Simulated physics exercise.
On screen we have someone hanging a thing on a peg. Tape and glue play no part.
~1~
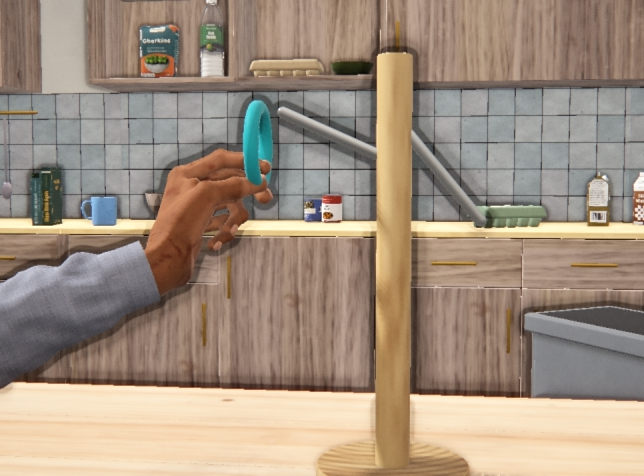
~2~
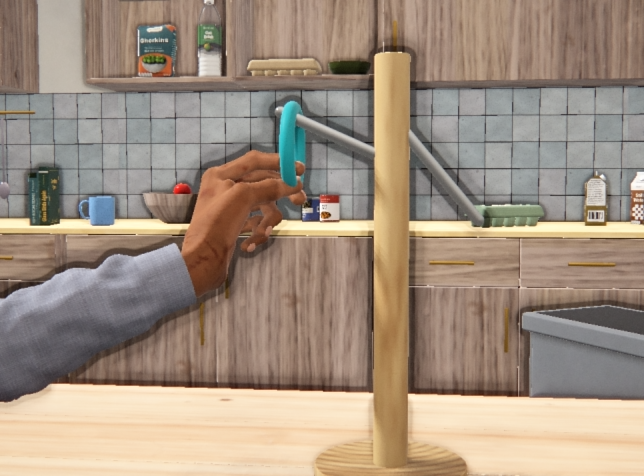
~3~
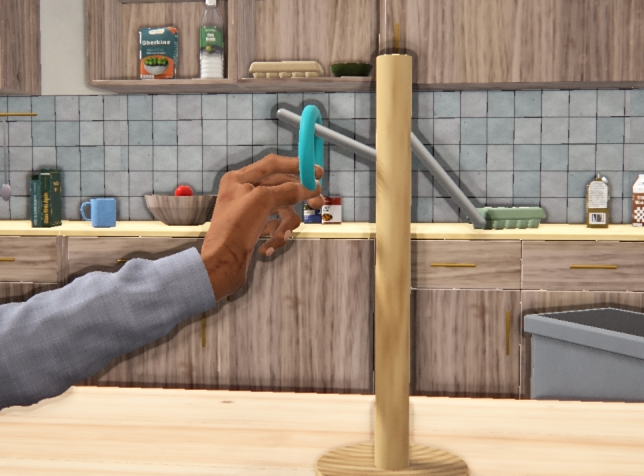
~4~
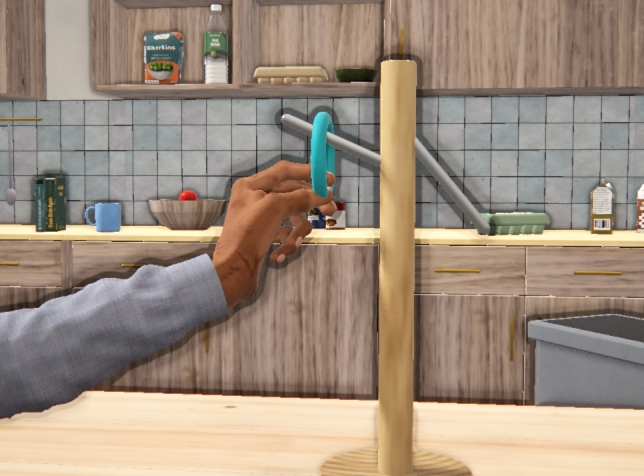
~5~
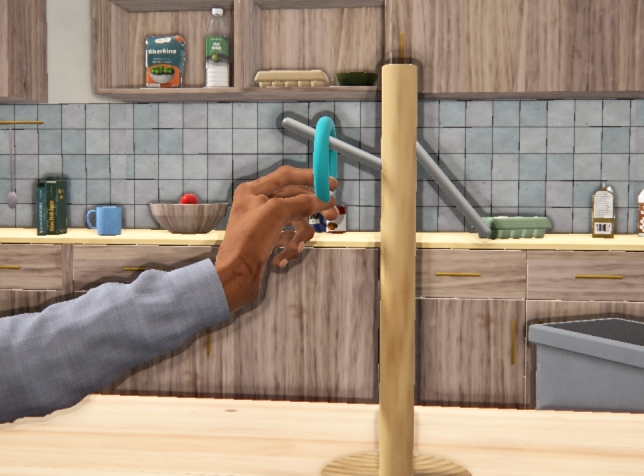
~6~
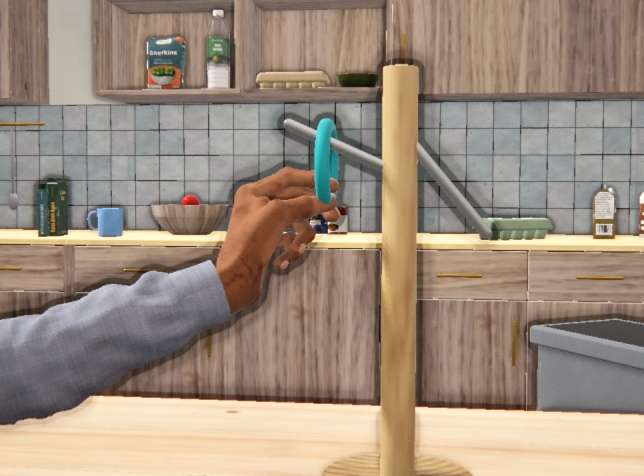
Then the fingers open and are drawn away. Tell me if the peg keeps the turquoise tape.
The turquoise tape hangs there.
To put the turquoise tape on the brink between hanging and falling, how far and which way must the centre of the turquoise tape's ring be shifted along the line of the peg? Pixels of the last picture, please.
Shift needed: About 44 pixels, direction left.
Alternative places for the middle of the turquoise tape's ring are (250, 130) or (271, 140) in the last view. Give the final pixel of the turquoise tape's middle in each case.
It settles at (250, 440) in the first case and at (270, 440) in the second.
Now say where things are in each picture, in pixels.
In the first frame, still on the way; turquoise tape (258, 147); peg stand (380, 270).
In the second frame, still on the way; turquoise tape (293, 148); peg stand (378, 269).
In the third frame, still on the way; turquoise tape (312, 151); peg stand (379, 271).
In the fourth frame, still on the way; turquoise tape (324, 159); peg stand (383, 277).
In the fifth frame, still on the way; turquoise tape (326, 163); peg stand (384, 280).
In the sixth frame, in place, still held; turquoise tape (327, 165); peg stand (385, 282).
Then, 0.16 s past the last view, turquoise tape leaning 19° off how it started near (337, 174).
Then, 0.30 s past the last view, turquoise tape travelled a little near (375, 187).
Finally, the turquoise tape remains hooked, near (376, 188).
